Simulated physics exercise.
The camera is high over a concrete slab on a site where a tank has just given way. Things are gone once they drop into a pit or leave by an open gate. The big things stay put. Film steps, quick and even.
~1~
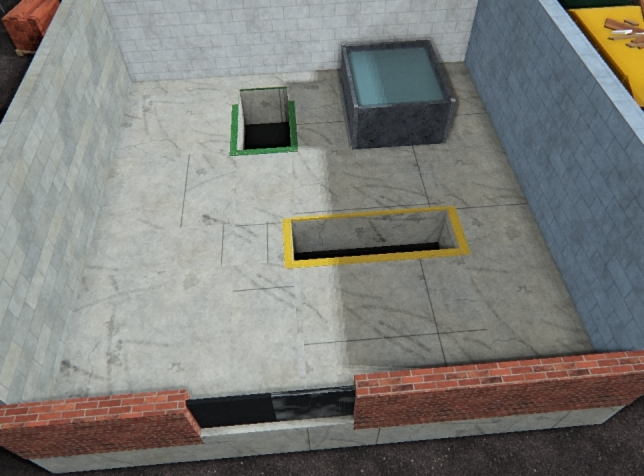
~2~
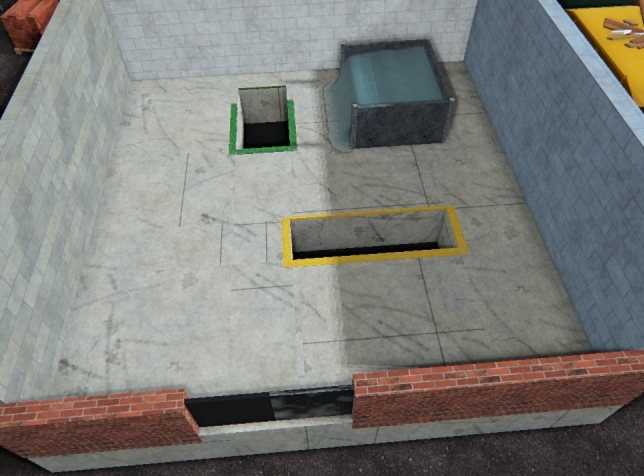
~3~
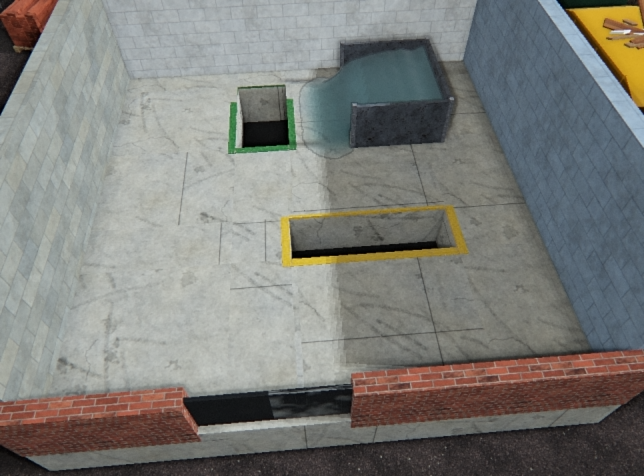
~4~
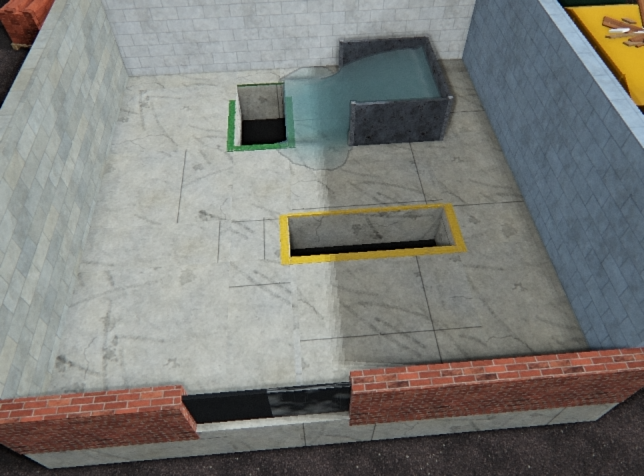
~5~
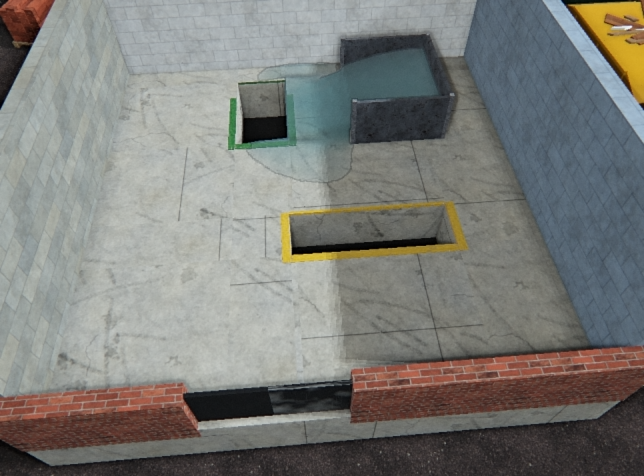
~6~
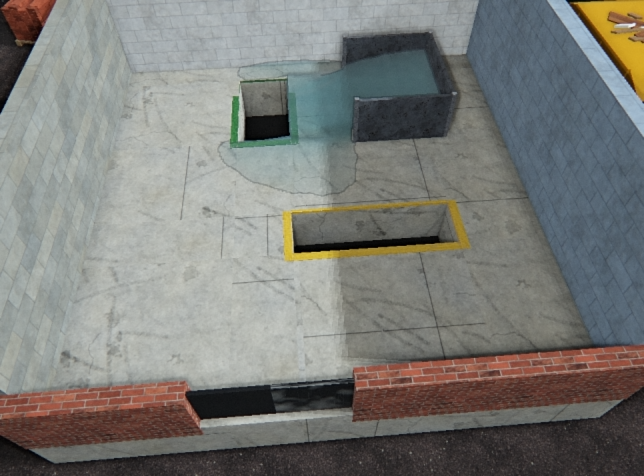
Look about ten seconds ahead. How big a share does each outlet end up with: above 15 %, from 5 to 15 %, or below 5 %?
The result: The gate gets below 5 %; the yellow pit gets below 5 %; the green pit gets above 15 %.
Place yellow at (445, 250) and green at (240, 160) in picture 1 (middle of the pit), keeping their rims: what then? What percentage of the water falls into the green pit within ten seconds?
Share, green pit, approx.: 55 in a hundred.
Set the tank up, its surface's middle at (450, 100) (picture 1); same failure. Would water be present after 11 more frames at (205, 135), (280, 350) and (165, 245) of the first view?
So, first one stays dry, second one stays dry, third one got wet.
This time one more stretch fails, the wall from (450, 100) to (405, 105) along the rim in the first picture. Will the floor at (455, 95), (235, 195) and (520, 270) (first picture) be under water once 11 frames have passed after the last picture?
Unsoaked, then unsoaked, then soaked.
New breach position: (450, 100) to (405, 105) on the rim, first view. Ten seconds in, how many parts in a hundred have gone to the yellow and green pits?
Yellow 45 %, green 0 %.
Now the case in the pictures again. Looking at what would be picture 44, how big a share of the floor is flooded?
Near 45 in a hundred.
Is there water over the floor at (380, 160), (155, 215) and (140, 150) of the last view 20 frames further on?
Listed points: Unwetted / inundated / inundated.
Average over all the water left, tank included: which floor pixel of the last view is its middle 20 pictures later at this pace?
Close to (257, 150), I reckon.
A moment on, water covers 20 % of the floor; the gate 0 %, the yellow pit 0 %, the green pit 33 %.
Next, water covers 35 % of the floor; the gate 0 %, the yellow pit 0 %, the green pit 49 %.
Then, water covers 35 % of the floor; the gate 0 %, the yellow pit 1 %, the green pit 59 %.
Later, water covers 45 % of the floor; the gate 0 %, the yellow pit 1 %, the green pit 66 %.
In the end, water covers 35 % of the floor; the gate 0 %, the yellow pit 2 %, the green pit 70 %.
